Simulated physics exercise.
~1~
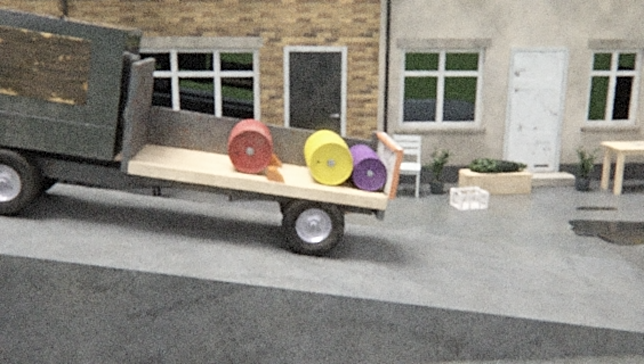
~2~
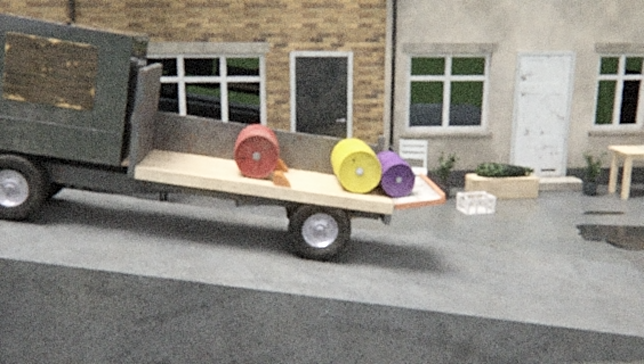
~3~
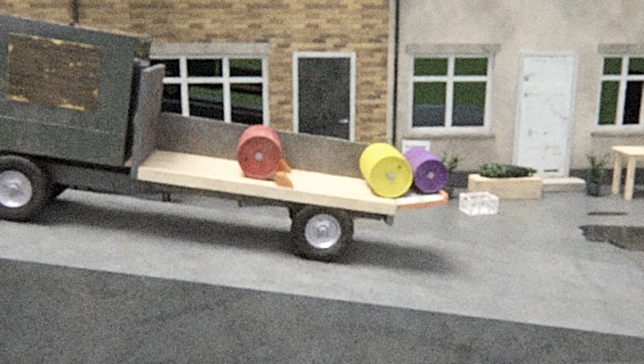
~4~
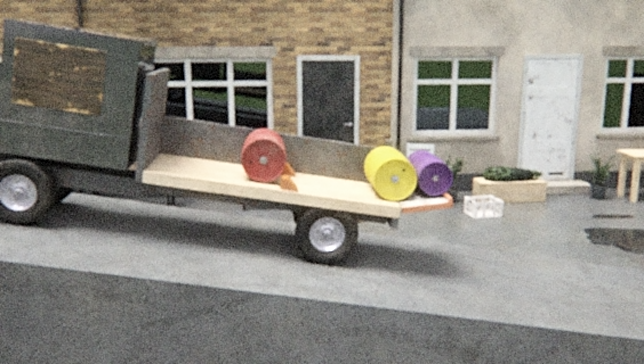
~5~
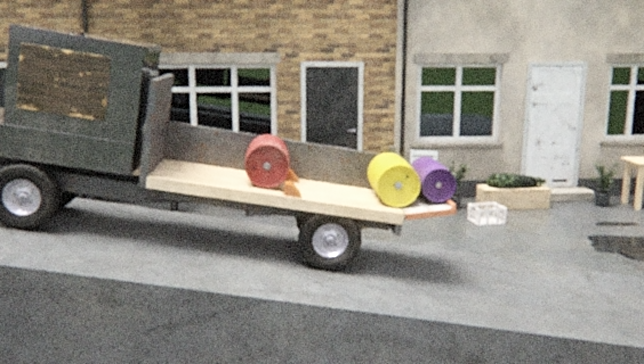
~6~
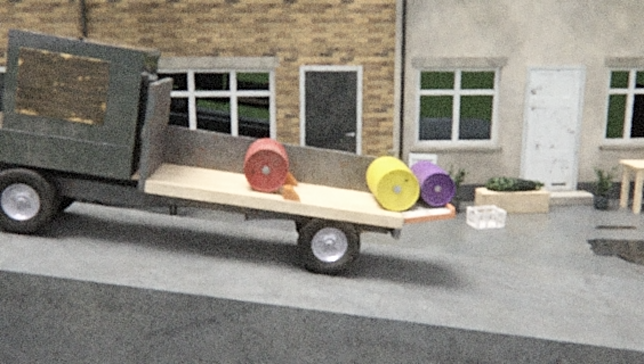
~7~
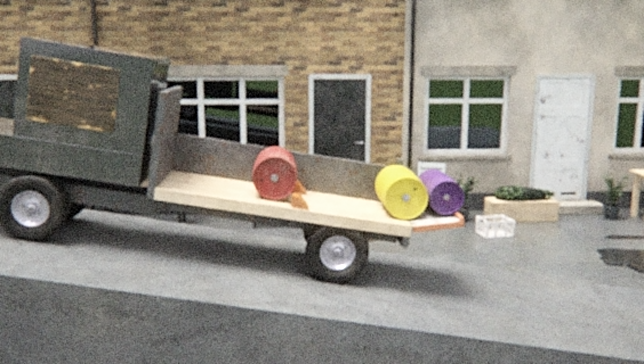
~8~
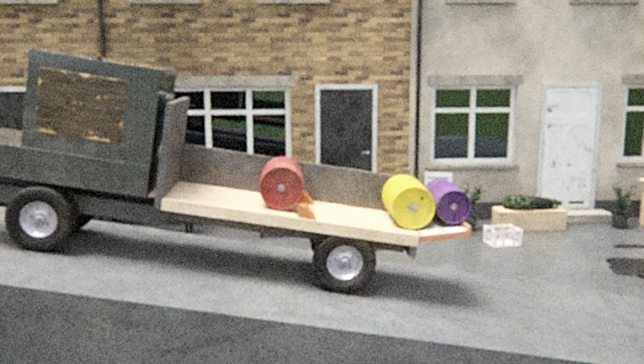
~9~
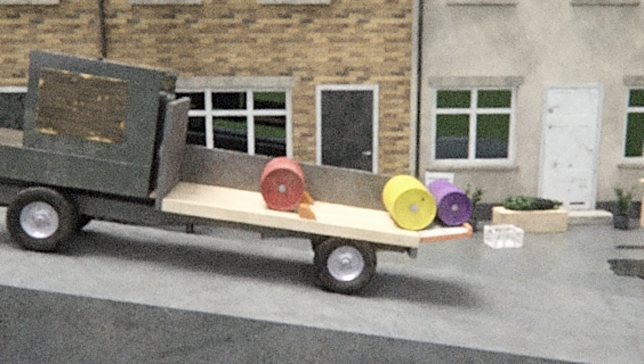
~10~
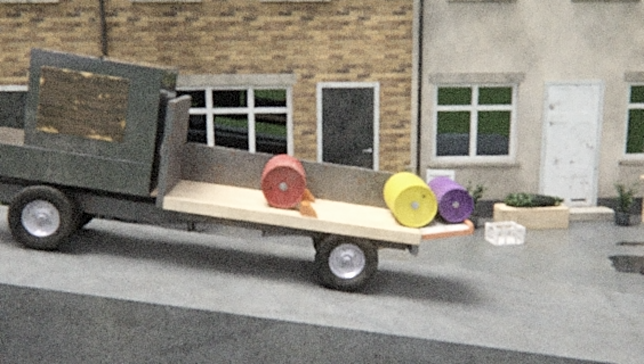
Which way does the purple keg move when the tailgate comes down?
The purple keg rolls to the right, going from the end of the truck bed onto the lowered tailgate.
